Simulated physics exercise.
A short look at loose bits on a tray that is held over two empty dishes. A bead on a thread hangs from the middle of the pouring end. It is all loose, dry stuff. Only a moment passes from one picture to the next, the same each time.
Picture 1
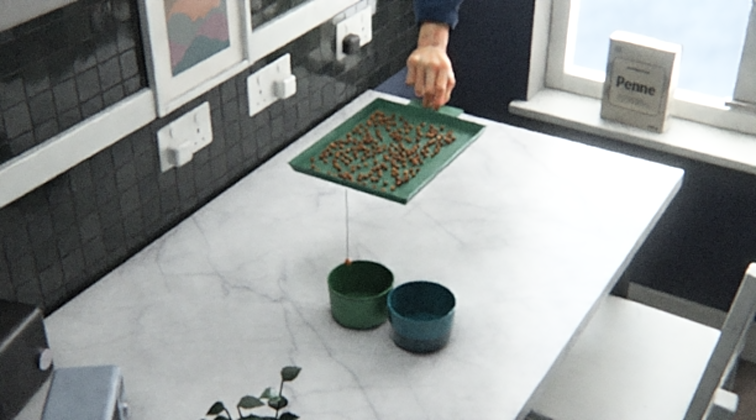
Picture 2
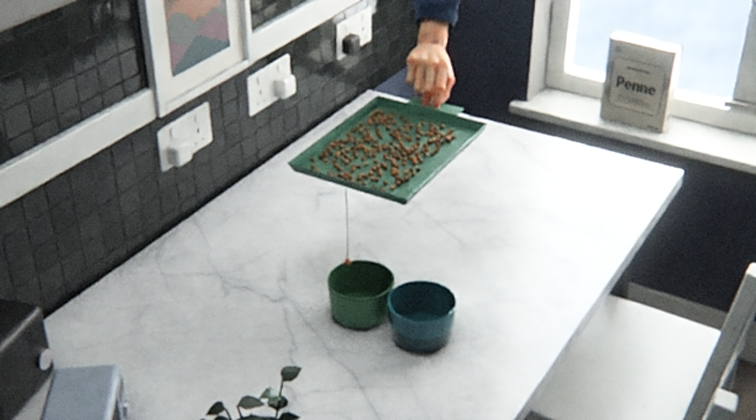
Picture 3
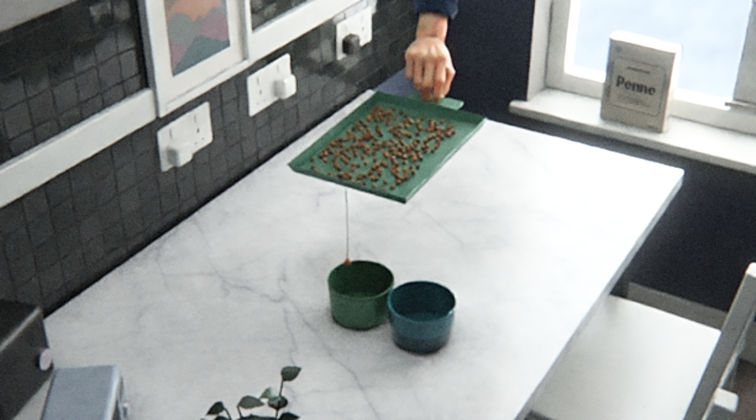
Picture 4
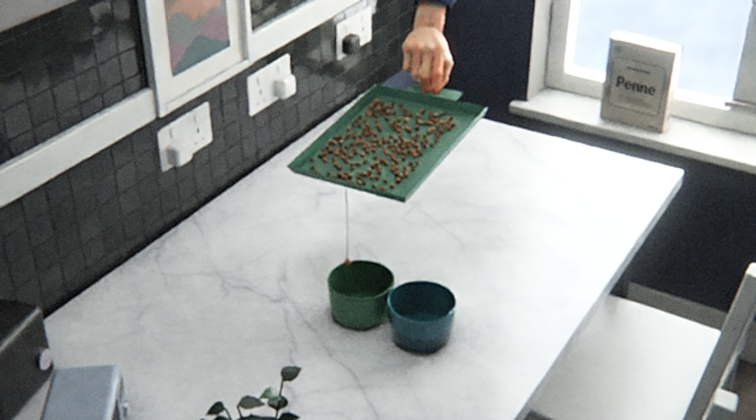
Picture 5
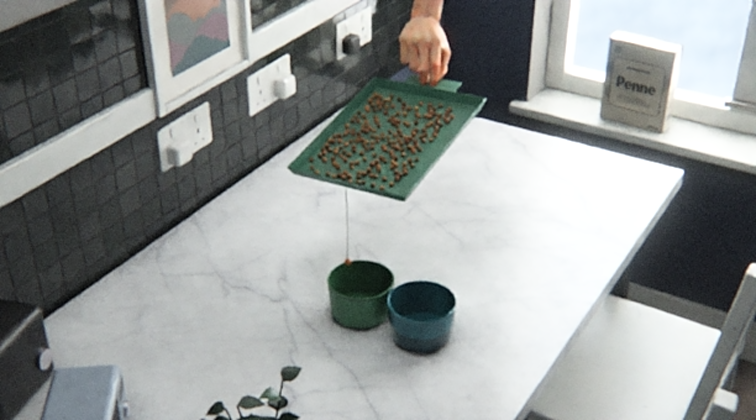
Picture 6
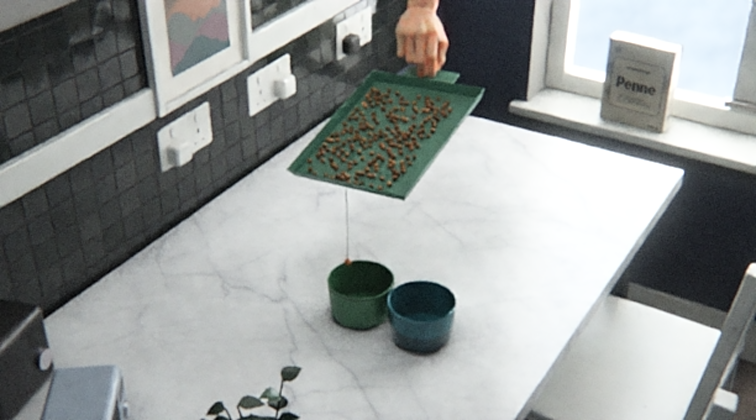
To begin with, a hand holds a green tray of small brown cereal balls level above two empty dishes, one green and one blue, on a marble table. The hand then slowly raises the handle end, tilting the tray slightly toward its front left corner, while the balls stay spread across it.
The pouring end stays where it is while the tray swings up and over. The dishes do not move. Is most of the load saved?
Caught overall: Less than half.
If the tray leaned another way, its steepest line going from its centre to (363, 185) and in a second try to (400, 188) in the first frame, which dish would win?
The first try: The dish on the left. The second: The right one.
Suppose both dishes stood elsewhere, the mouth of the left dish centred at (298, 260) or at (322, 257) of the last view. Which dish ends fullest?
At the first place the left one, at the second the dish on the left.
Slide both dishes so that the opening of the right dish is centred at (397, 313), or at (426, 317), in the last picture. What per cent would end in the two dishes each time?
About 10 and 0 per cent.
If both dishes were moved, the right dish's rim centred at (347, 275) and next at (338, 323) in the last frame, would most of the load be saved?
First more than half, then below a half.
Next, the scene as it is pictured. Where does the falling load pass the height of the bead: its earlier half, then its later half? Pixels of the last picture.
The first part at (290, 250); the rest at (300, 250).
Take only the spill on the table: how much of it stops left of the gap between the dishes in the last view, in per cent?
Close to 100 per cent.
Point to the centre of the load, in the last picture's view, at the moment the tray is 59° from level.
Roughly at (314, 176).
Soon, tray tipped steeply; most on the tray; a small part outside both; a small part in the air.
A while on, tray tipped right over; a stray few in the left dish; nearly all outside both; a stray few in the air.
Towards the end, tray tipped past a quarter turn; a stray few in the left dish; nearly all outside both.
Finally, tray tipped past a quarter turn; none in the right dish; a stray few in the left dish; nearly all outside both.
